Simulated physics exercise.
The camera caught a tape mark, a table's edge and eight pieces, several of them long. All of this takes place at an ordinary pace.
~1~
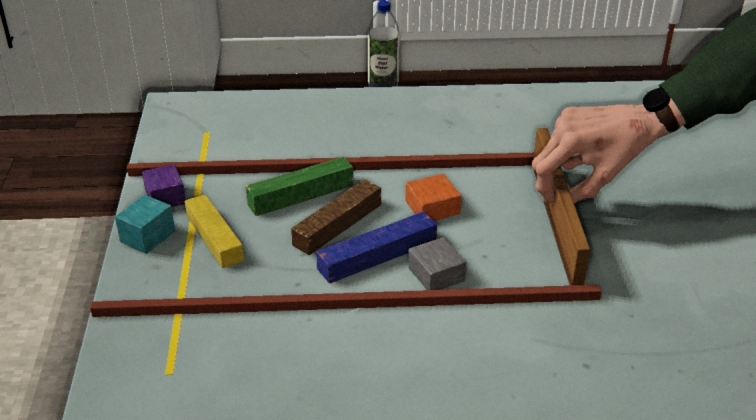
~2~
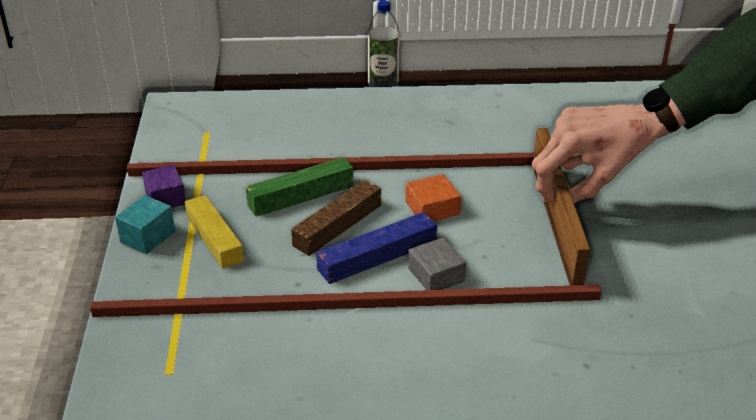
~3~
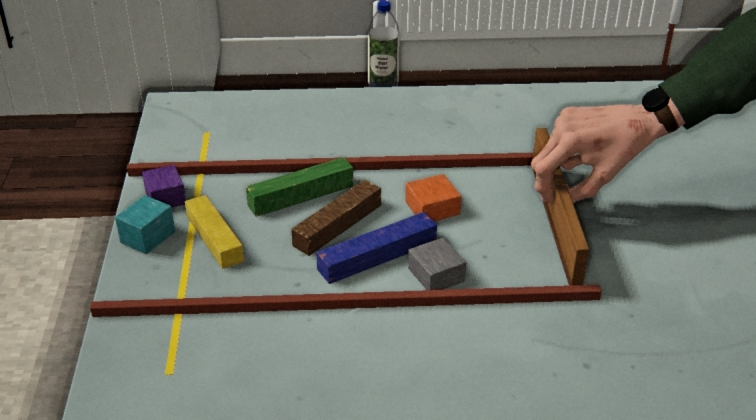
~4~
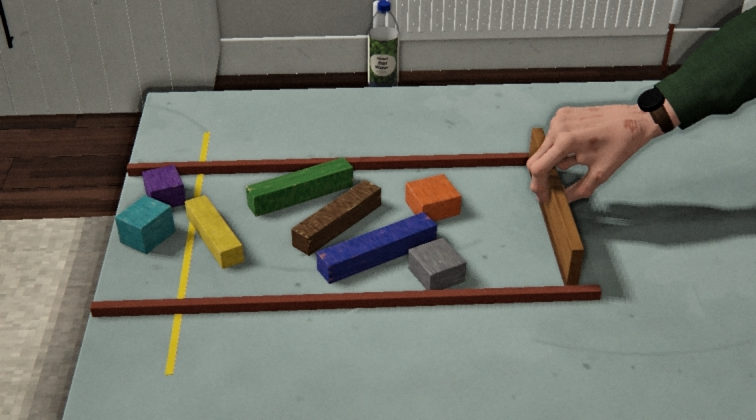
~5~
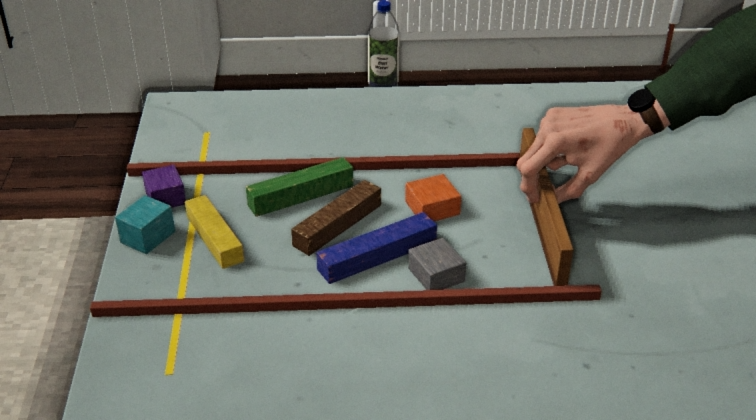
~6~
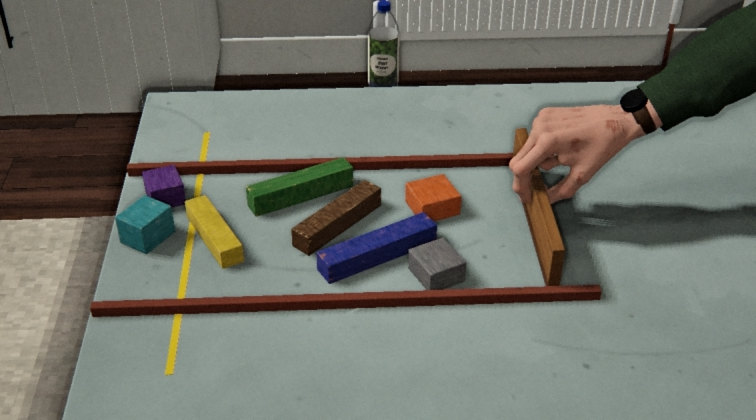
On a pale tabletop between two rails, a hand slides a wooden board slightly left while eight coloured blocks stay still.
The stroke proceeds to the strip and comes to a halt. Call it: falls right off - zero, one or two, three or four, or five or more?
Call: Three or four.
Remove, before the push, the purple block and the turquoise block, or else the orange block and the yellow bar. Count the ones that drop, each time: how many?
That gives 1 in the first case, then 1 in the second.
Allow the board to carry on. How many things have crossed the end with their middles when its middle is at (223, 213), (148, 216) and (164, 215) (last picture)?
It comes out as 3, then 6, then 5.
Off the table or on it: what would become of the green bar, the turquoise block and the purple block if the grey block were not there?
Note: Green bar is on by the end; turquoise block is off by the end; purple block is off by the end.
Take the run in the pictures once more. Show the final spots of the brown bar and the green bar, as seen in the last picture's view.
The brown bar finishes at (117, 230); the green bar finishes at (143, 185).
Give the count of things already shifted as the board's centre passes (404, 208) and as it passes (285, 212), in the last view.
4 and 8.
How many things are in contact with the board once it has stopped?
3.
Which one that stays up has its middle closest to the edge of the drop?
Looking at the middles, it's the brown bar.
A little later, none off yet; turquoise block at rest near (146, 224); purple block at rest near (164, 188); yellow bar at rest near (214, 231).
When it is over, the number that fall off is three or four; down, yellow bar, purple block and turquoise block.
